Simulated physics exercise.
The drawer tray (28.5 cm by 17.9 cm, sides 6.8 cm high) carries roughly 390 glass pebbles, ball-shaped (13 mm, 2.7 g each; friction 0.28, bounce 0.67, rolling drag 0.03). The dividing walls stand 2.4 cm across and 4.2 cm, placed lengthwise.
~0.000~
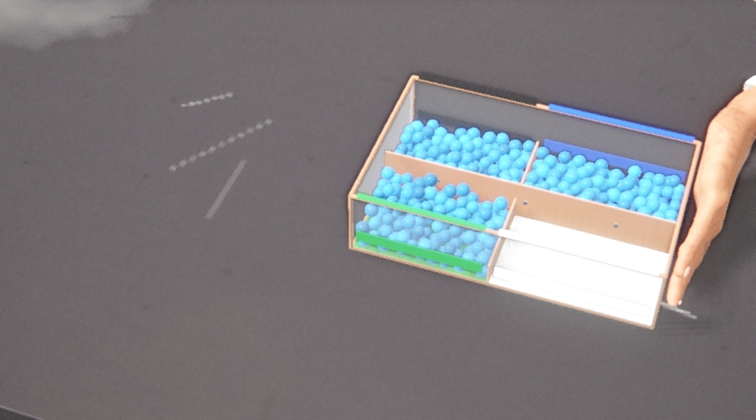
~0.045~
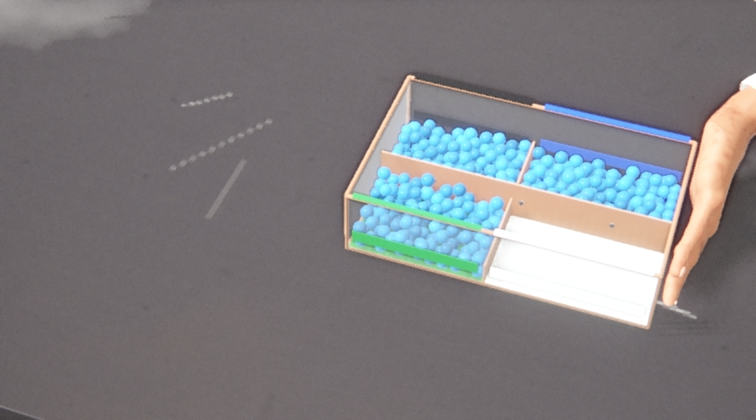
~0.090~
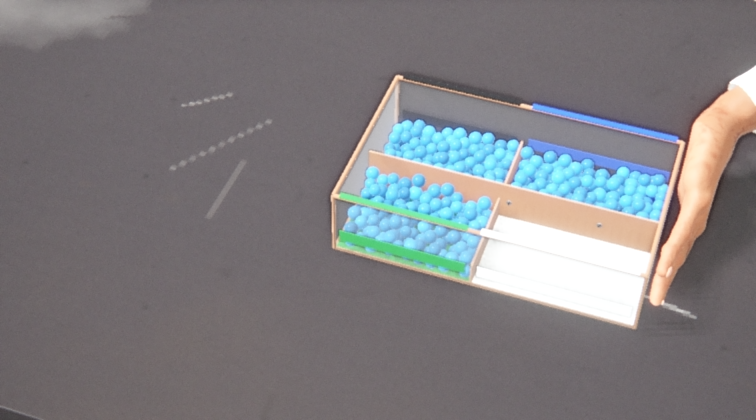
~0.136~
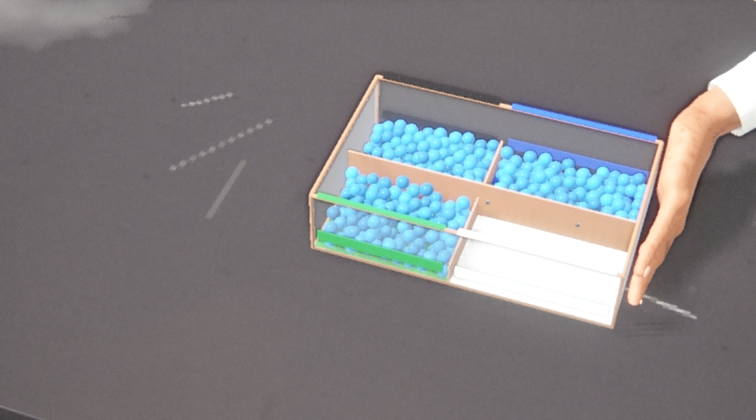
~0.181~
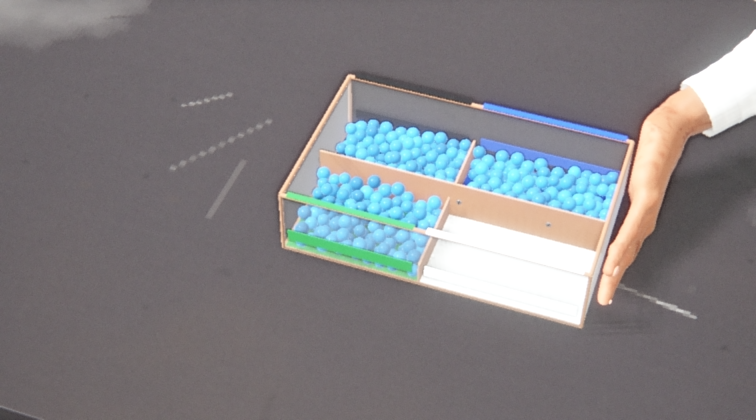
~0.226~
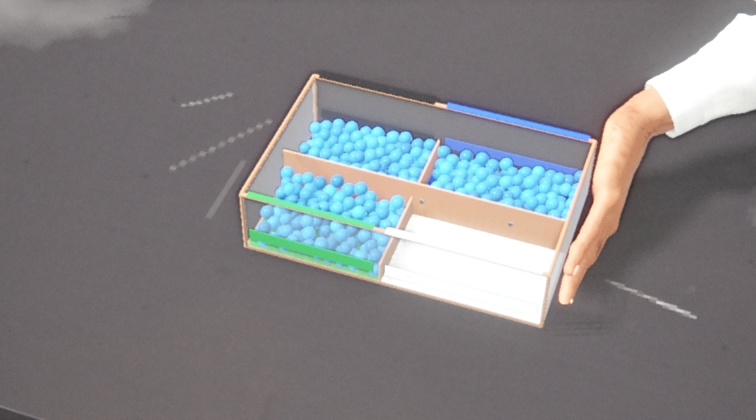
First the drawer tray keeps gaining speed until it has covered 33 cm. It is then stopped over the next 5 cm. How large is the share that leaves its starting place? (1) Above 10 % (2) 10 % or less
Option 2: 10 % or less.
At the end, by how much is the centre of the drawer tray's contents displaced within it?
Displacement: Around 2.0 cm.
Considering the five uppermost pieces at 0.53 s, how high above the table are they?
7 cm.
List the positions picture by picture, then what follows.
Drawer tray at (503, 240); tilt 0 degrees; moved 0.0 cm; black 30 %, green 30 %, blue 35 %, in the first frame.
Drawer tray at (498, 240); tilt 0 degrees; moved 0.4 cm, in the second frame.
Drawer tray at (485, 240); tilt 0 degrees; moved 1.6 cm, in the third frame.
Drawer tray at (462, 240); tilt 0 degrees; moved 3.6 cm, in the fourth frame.
Drawer tray at (431, 239); tilt 0 degrees; moved 6.3 cm, in the fifth frame.
Drawer tray at (391, 239); tilt 0 degrees; moved 9.9 cm; black 30 %, green 30 %, blue 35 %. Its speed is now 0.88 m/s, in the sixth frame.
After 0.34 s, tilt 0 degrees; black 30 %, green 30 %, blue 35 %; 0 % away from where they began.
After 0.44 s, tilt 0 degrees; black 30 %, green 30 %, blue 35 %; 0 % away from where they began.
After 0.53 s, tilt 0 degrees; black 30 %, green 30 %, blue 35 %; 0 % away from where they began.
After 0.62 s, tilt 0 degrees; black 35 %, green 35 %, blue 35 %; 5 % away from where they began.
By 1.3 s all is still; black 35 %, green 35 %, blue 35 %; 5 % away from where they began.
